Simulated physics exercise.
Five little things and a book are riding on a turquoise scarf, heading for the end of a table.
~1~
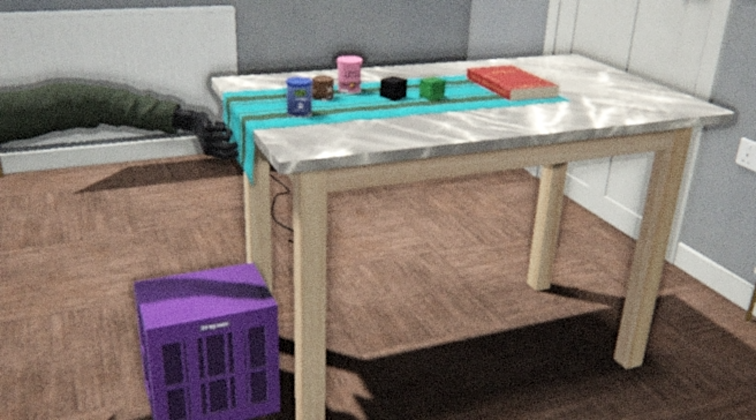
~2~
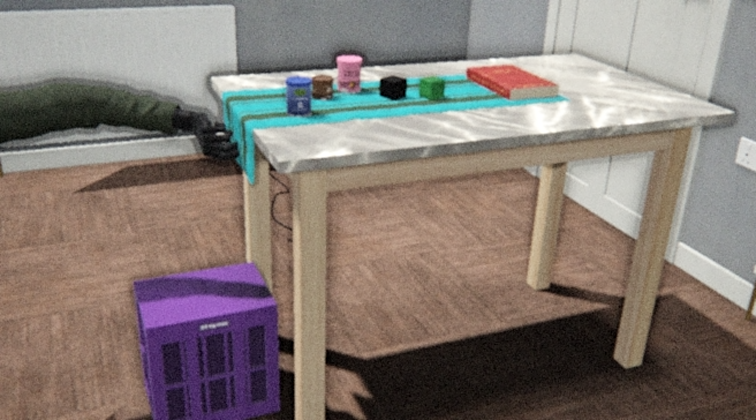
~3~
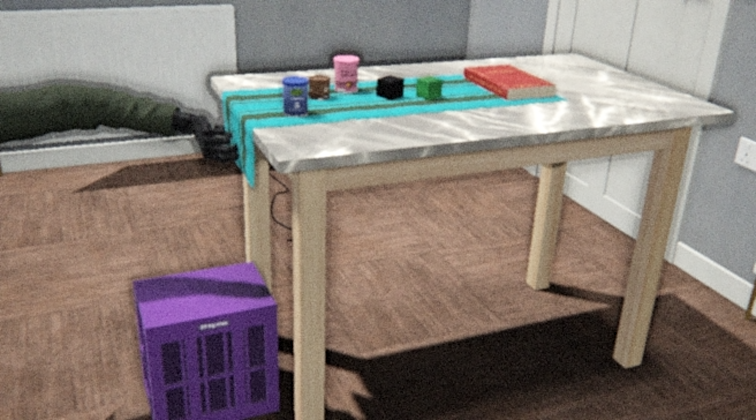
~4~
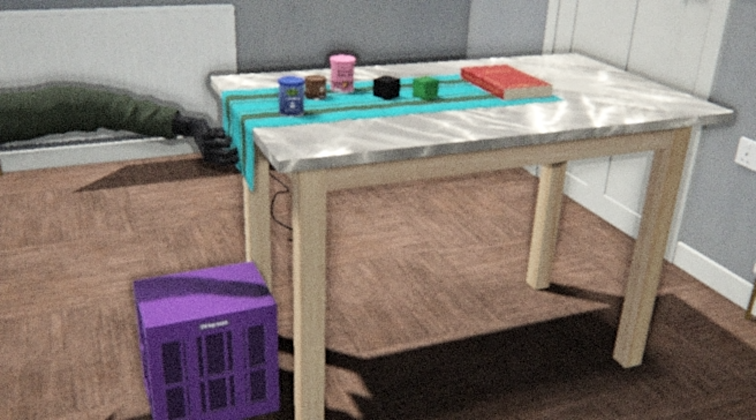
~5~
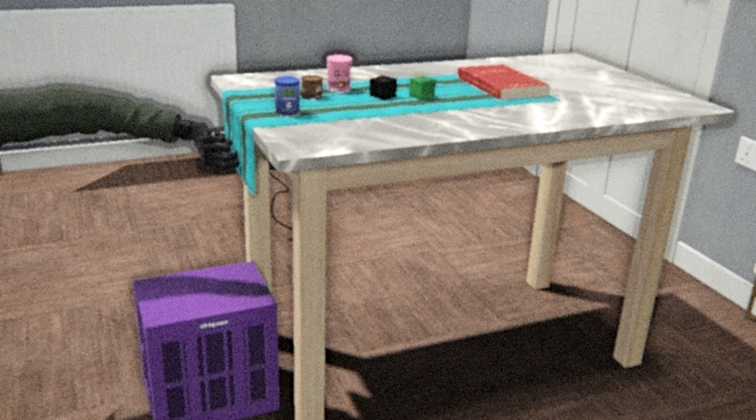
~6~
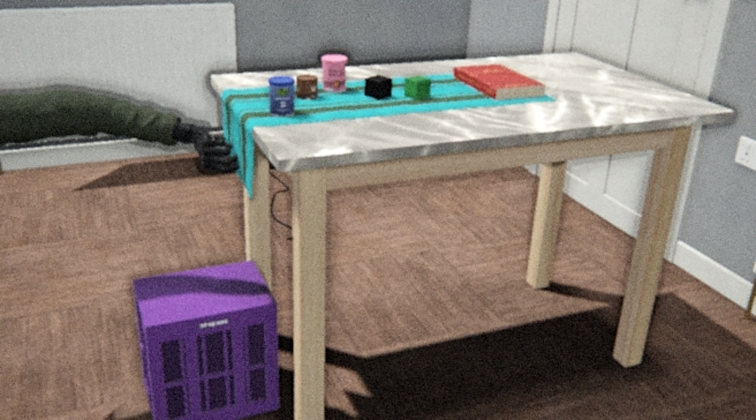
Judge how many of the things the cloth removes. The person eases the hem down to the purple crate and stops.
By the end, three will have gone over.
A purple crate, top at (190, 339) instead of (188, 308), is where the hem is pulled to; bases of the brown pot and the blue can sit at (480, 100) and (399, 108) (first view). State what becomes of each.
As for the brown pot, it stays in place; as for the blue can, it leaves the top.
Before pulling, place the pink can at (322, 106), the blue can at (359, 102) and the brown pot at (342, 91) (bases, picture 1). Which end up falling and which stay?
The pink can topples down; the blue can topples down; and the brown pot topples down.
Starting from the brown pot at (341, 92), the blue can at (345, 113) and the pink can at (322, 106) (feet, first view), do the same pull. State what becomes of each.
The brown pot is off the top, the blue can is off the top, the pink can is off the top.
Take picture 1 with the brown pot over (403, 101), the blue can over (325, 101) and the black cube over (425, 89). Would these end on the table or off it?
The brown pot stays put, the blue can topples down, and the black cube stays put.
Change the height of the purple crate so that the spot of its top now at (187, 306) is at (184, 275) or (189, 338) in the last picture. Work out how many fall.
The count would be 2 and then 4.
A little later, hem near (239, 254); blue can and brown pot gone.
Next, hem on the crate; blue can, brown pot and pink can gone.
When it is over, hem on the crate; blue can, brown pot and pink can gone. Over the edge go three.
